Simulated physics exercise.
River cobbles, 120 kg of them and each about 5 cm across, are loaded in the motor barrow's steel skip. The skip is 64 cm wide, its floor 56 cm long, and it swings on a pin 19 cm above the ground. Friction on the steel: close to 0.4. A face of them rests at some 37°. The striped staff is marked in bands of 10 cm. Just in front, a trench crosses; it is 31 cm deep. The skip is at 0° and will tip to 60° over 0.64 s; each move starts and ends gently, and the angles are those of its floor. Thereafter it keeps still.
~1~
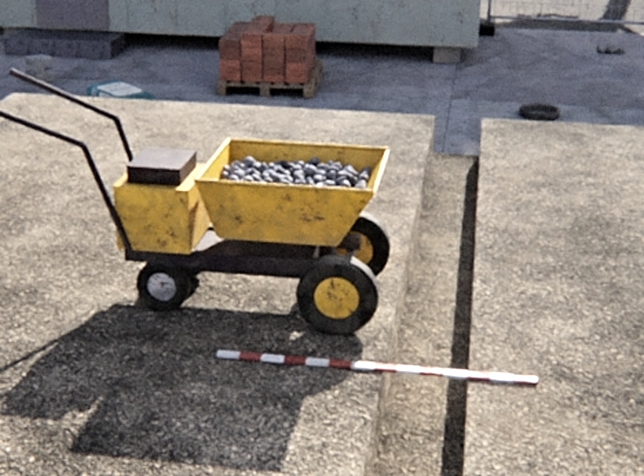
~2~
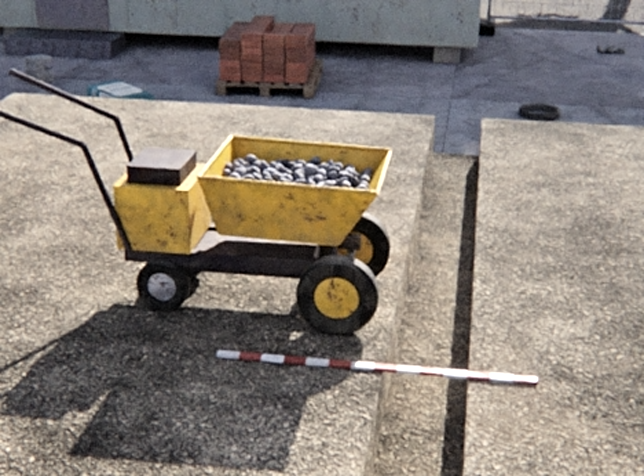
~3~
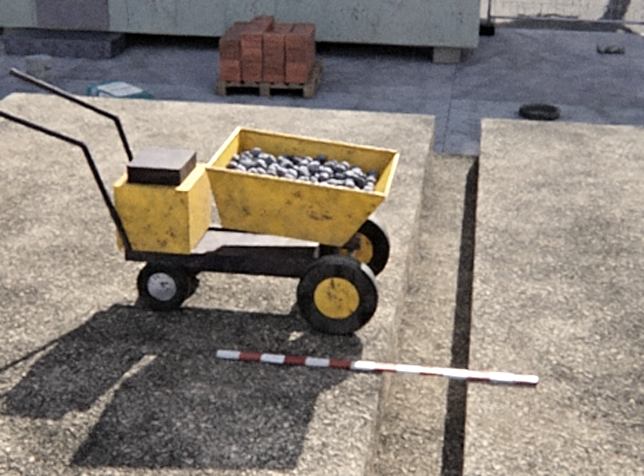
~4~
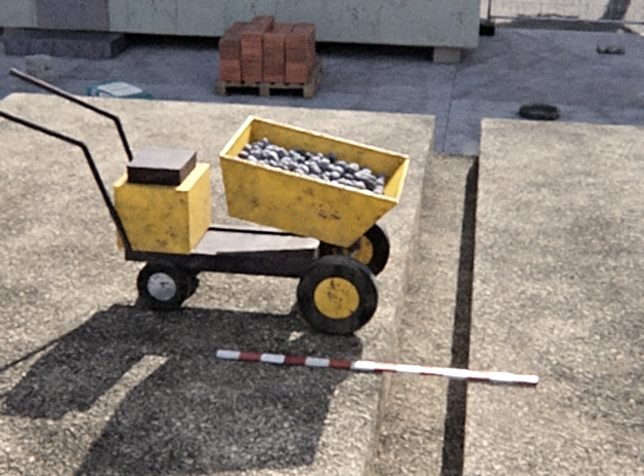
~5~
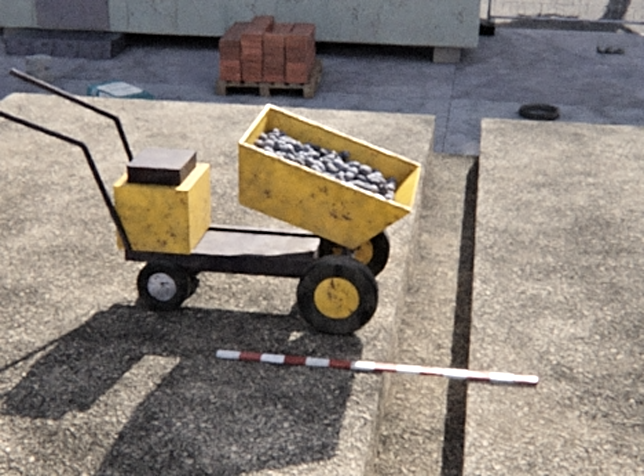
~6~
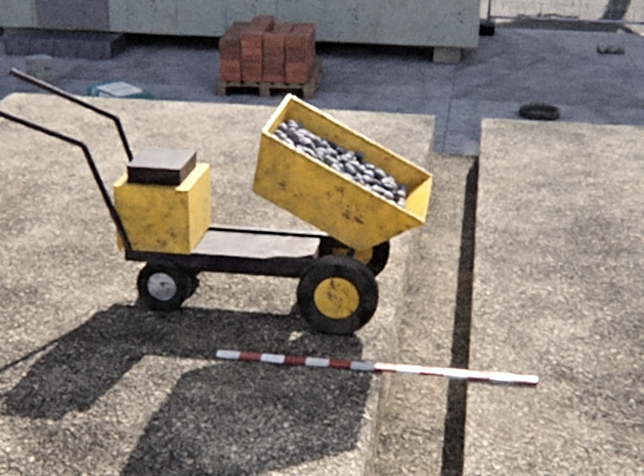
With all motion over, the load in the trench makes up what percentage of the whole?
It makes up about 9 percent of the whole load.
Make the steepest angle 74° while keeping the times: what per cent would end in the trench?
Expect roughly 30 per cent.
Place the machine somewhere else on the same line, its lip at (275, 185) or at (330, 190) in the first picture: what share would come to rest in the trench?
About 45 per cent first, then about 30 per cent.
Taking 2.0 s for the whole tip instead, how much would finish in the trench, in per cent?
20 %.
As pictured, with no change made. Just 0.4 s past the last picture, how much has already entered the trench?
About 5 per cent by then.
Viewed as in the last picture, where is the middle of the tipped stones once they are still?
I'd put it close to (523, 314).
Then, 0.2 s after the last picture the floor is at 51°, 100 % in the skip; the foremost stones are at (433, 235).
Then, 0.4 s after the last picture the floor is at 60°, 91 % in the skip, 3 % in the trench, 6 % past the trench; the foremost stones are at (510, 296).
Then, 0.8 s after the last picture the floor is at 60°, 58 % in the skip, 3 % in the trench, 39 % past the trench; the foremost stones are at (622, 329).
Then, 2.7 s after the last picture the floor is at 60°, 47 % in the skip, 9 % in the trench, 44 % past the trench; the foremost stones are past the picture's edge.
